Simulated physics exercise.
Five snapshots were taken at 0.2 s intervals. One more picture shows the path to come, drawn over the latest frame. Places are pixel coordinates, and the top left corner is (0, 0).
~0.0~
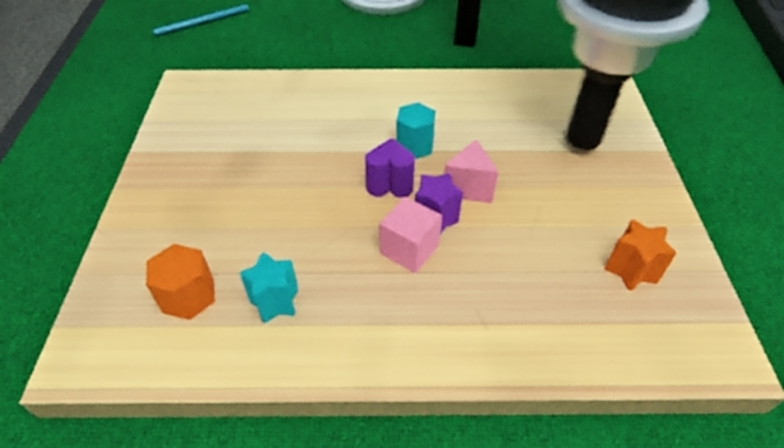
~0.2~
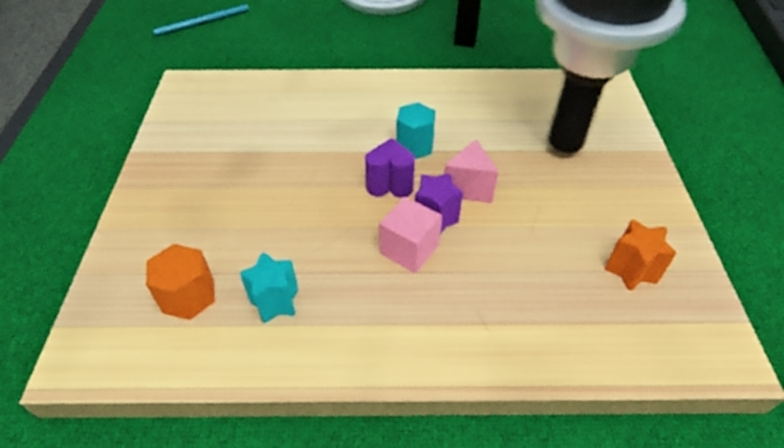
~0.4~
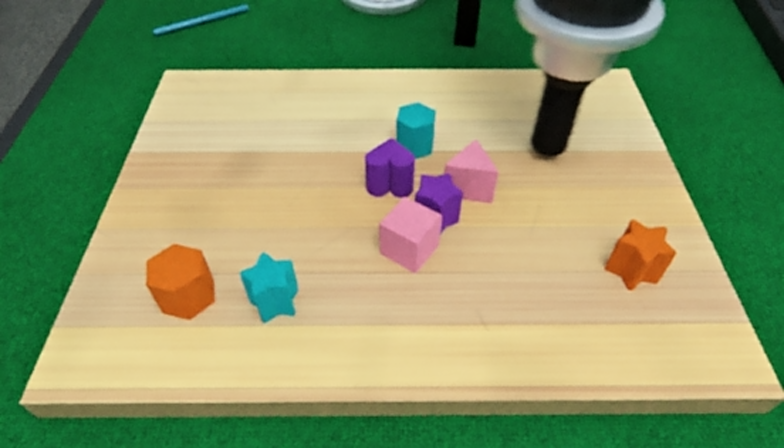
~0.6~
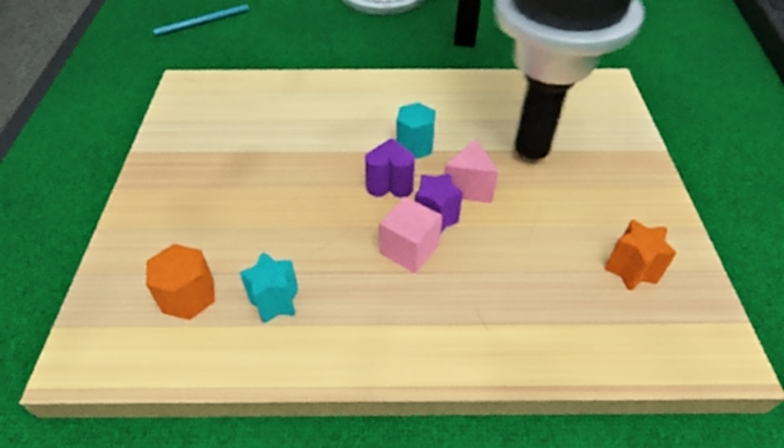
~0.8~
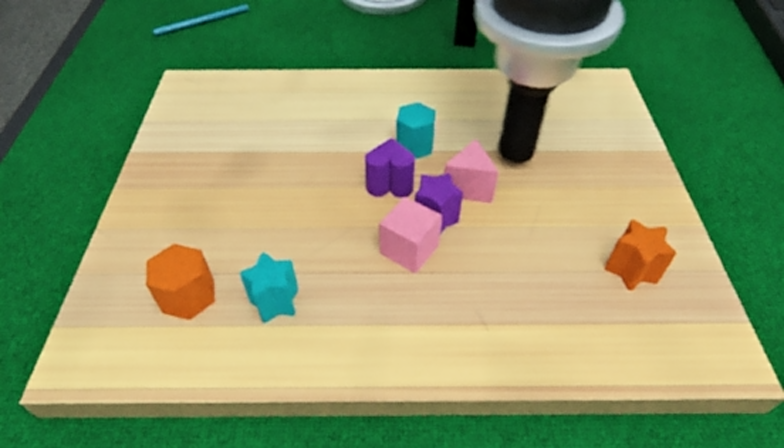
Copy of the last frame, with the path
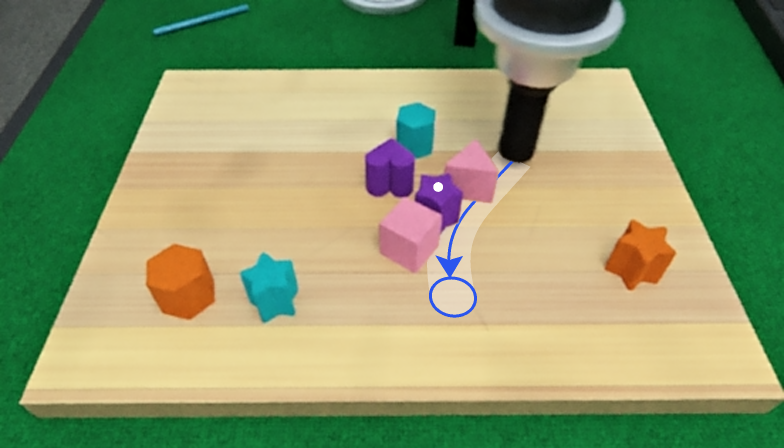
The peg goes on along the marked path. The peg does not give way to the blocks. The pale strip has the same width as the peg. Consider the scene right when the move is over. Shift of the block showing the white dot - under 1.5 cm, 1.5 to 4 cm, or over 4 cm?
The distance will be 1.5 to 4 cm.
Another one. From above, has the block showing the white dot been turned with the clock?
No, that is not what happens.
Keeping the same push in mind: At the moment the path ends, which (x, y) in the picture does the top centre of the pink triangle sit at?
Put as a pixel place, it's (431, 173).
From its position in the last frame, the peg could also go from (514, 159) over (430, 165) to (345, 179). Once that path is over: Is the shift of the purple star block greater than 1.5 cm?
That would be a no.
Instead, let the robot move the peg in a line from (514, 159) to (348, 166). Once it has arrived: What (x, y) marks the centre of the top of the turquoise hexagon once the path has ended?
Pixel (390, 108).
Path on the board, from (514, 159) via (481, 194) and (452, 238), ending at (453, 297); the dot is on the purple star block.
The first path, step by step. One third of the way, peg at (483, 186); pink square at (408, 221); purple star block at (424, 188), turned 25° anticlockwise; pink triangle at (447, 168), turned 35° clockwise.
Two thirds of the way, peg at (453, 230); purple heart block at (384, 152), turned 10° clockwise; pink square at (401, 226), turned 25° anticlockwise; purple star block at (403, 193), turned 25° anticlockwise; pink triangle at (431, 173), turned 40° clockwise.
At the end, peg at (454, 289); purple heart block at (384, 152), turned 10° clockwise; pink square at (401, 226), turned 25° anticlockwise; purple star block at (403, 193), turned 25° anticlockwise; pink triangle at (431, 173), turned 40° clockwise.
